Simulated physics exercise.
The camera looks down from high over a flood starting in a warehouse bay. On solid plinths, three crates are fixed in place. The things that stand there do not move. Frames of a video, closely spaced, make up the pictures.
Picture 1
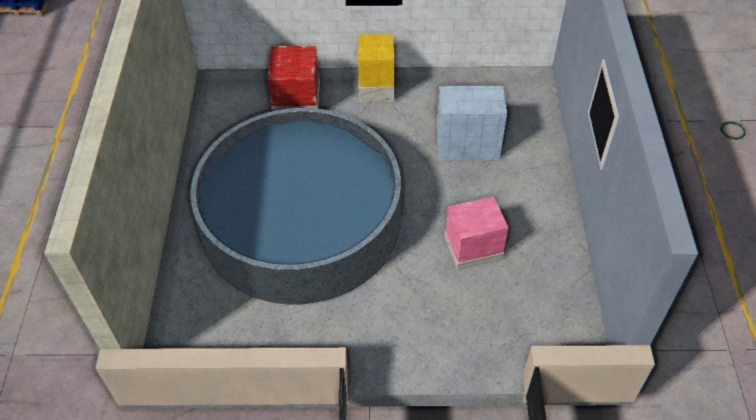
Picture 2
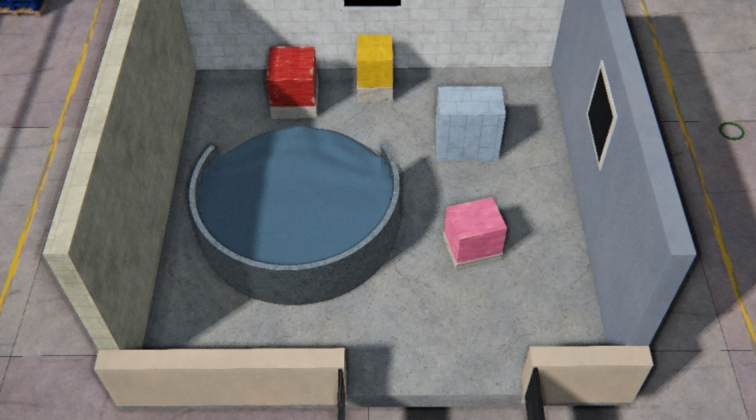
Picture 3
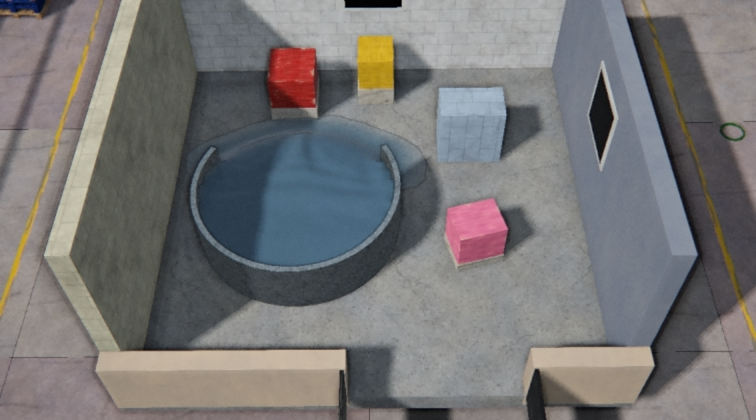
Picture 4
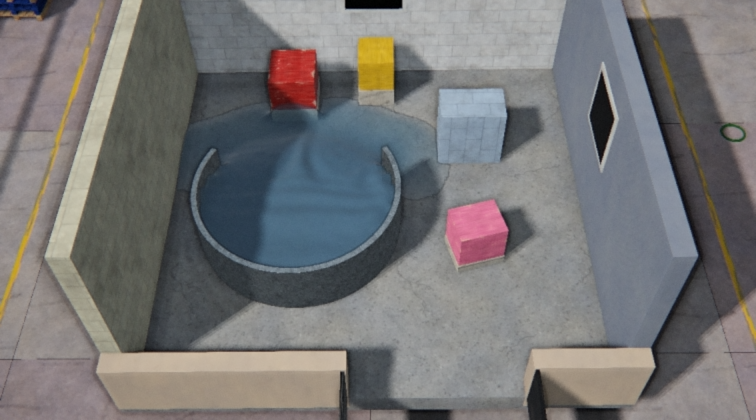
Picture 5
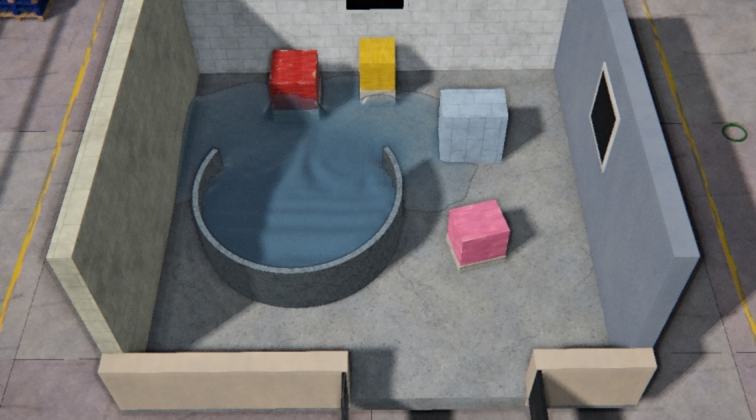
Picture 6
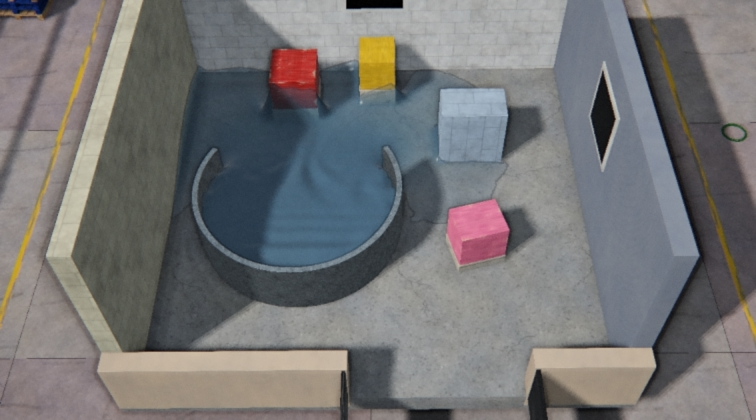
A round grey pool of water stood whole in a walled bay, then its far side opened and water poured out, spreading across the floor around the red and yellow blocks to the back wall.
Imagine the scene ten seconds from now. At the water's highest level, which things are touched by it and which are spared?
Outcome: The red crate is touched by water; the pink crate is touched by water; the yellow crate is touched by water.
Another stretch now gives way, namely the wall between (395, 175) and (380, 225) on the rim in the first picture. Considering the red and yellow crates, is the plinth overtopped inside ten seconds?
The red crate is not reached, the yellow crate is not reached.
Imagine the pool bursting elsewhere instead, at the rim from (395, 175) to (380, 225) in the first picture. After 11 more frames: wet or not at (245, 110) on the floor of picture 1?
Result for the point: Spared.
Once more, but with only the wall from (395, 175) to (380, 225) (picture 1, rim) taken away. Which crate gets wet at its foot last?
It's the red one.
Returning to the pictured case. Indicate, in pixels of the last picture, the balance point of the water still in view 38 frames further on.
The water centres close to (375, 199).
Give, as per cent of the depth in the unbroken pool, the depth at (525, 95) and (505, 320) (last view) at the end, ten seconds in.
Estimate, in order: 20 and 12 percent.
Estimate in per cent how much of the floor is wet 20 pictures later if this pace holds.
Near 75 in a hundred.
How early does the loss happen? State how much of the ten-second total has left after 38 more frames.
I'd say about 30 per cent.
A moment on, water covers 45 % of the floor; the red crate water round its plinth, the pink crate water round its plinth, the yellow crate water round its plinth.
Next, water covers 50 % of the floor; the red crate water round its plinth, the pink crate water round its plinth, the yellow crate water round its plinth.
Then, water covers 75 % of the floor; the red crate water round its plinth, the pink crate water round its plinth, the yellow crate water round its plinth.
Later, water covers 100 % of the floor; the red crate water round its plinth, the pink crate water round its plinth, the yellow crate water round its plinth.
In the end, water covers 100 % of the floor; the red crate was topped, the pink crate was topped, the yellow crate was topped.
